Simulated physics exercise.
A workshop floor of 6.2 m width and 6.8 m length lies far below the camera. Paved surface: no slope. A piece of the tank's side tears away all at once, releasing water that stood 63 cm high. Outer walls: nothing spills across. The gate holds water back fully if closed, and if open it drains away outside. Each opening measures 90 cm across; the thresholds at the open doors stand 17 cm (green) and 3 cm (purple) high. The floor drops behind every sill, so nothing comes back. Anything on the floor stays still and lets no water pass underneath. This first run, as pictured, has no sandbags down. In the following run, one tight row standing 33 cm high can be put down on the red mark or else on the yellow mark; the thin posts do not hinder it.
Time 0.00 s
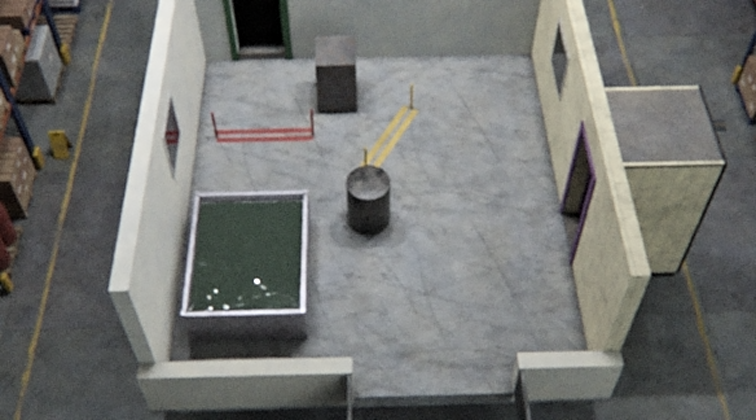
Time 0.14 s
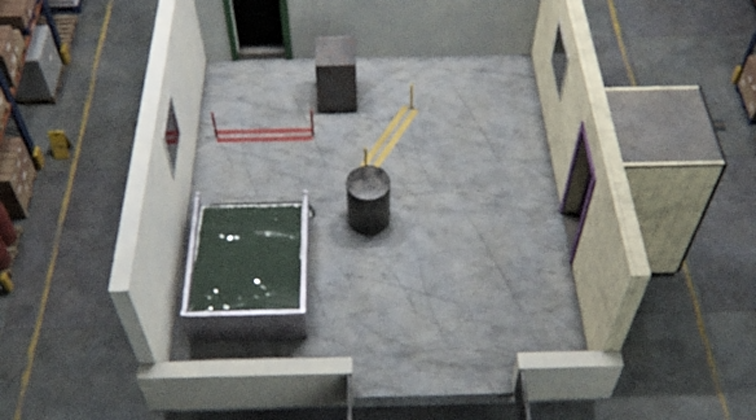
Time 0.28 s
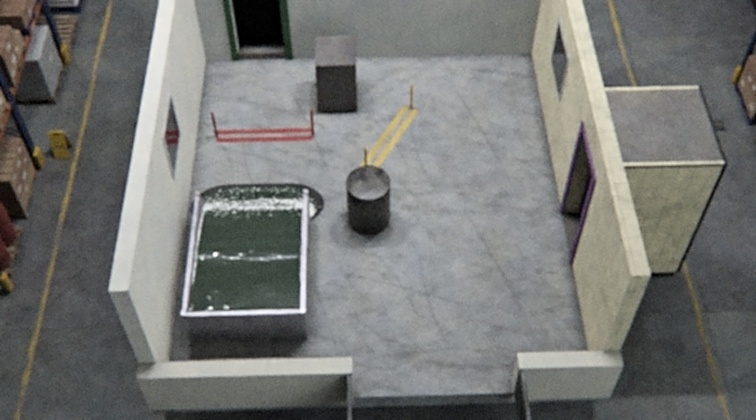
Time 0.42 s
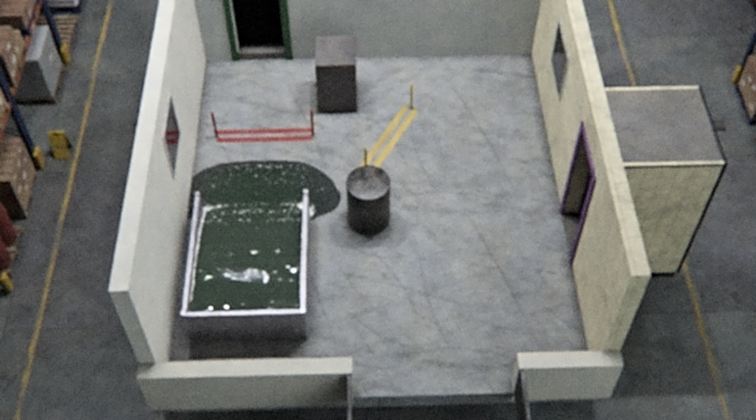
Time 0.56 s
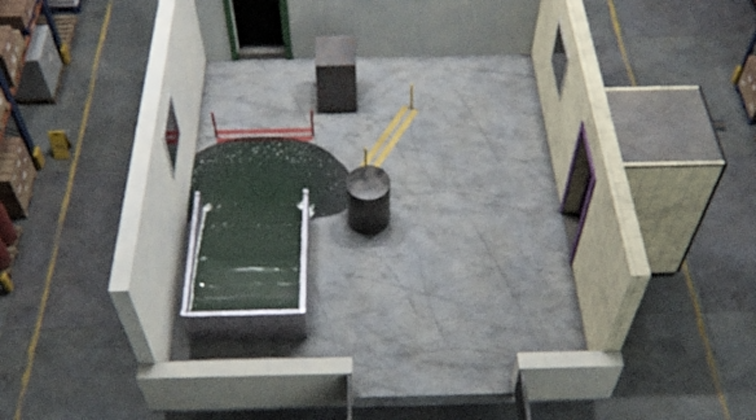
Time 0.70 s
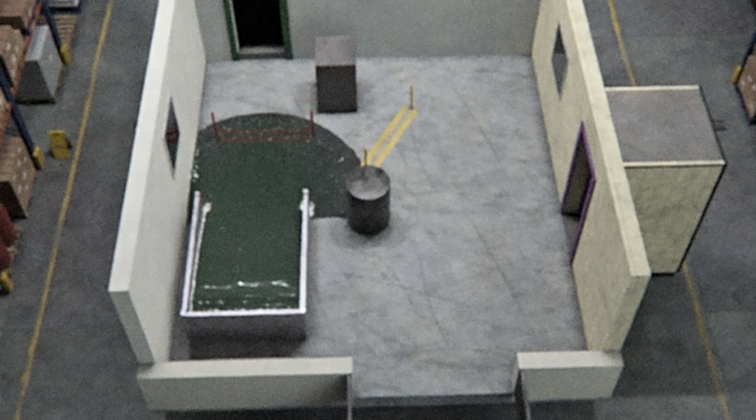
Green tank of dark water emptying through its far side, the pool spreading across the grey floor past a low red barrier.
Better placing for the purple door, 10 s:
Yellow mark.
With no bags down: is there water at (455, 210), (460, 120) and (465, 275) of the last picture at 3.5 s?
Respectively: Clear, covered and clear.
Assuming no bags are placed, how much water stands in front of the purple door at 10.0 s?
6.0 cm.
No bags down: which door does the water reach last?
The purple door.
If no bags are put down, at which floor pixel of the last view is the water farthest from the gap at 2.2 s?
The front reaches farthest at about (426, 69).
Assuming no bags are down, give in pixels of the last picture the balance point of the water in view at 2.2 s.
The water is centred close to (265, 176).
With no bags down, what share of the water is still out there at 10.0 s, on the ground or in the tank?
Around 90 out of every hundred.
After 1.4 s water covers 30 % of the floor and is deepest (26 cm) near (231, 218) in the run without bags; in at the purple door, 0 L with no bags, 0 L with the row on red, 0 L on yellow.
After 2.2 s water covers 35 % of the floor and is deepest (40 cm) near (206, 67) in the run without bags; in at the purple door, 0 L with no bags, 0 L with the row on red, 0 L on yellow.
After 3.5 s water covers 45 % of the floor and is deepest (26 cm) near (231, 101) in the run without bags; in at the purple door, 0 L with no bags, 0 L with the row on red, 0 L on yellow.
After 6.0 s water covers 65 % of the floor and is deepest (17 cm) near (536, 94) in the run without bags; in at the purple door, 0 L with no bags, 17 L with the row on red, 0 L on yellow.
After 10.0 s water covers 90 % of the floor and is deepest (13 cm) near (577, 376) in the run without bags; in at the purple door, 12 L with no bags, 36 L with the row on red, 1 L on yellow.
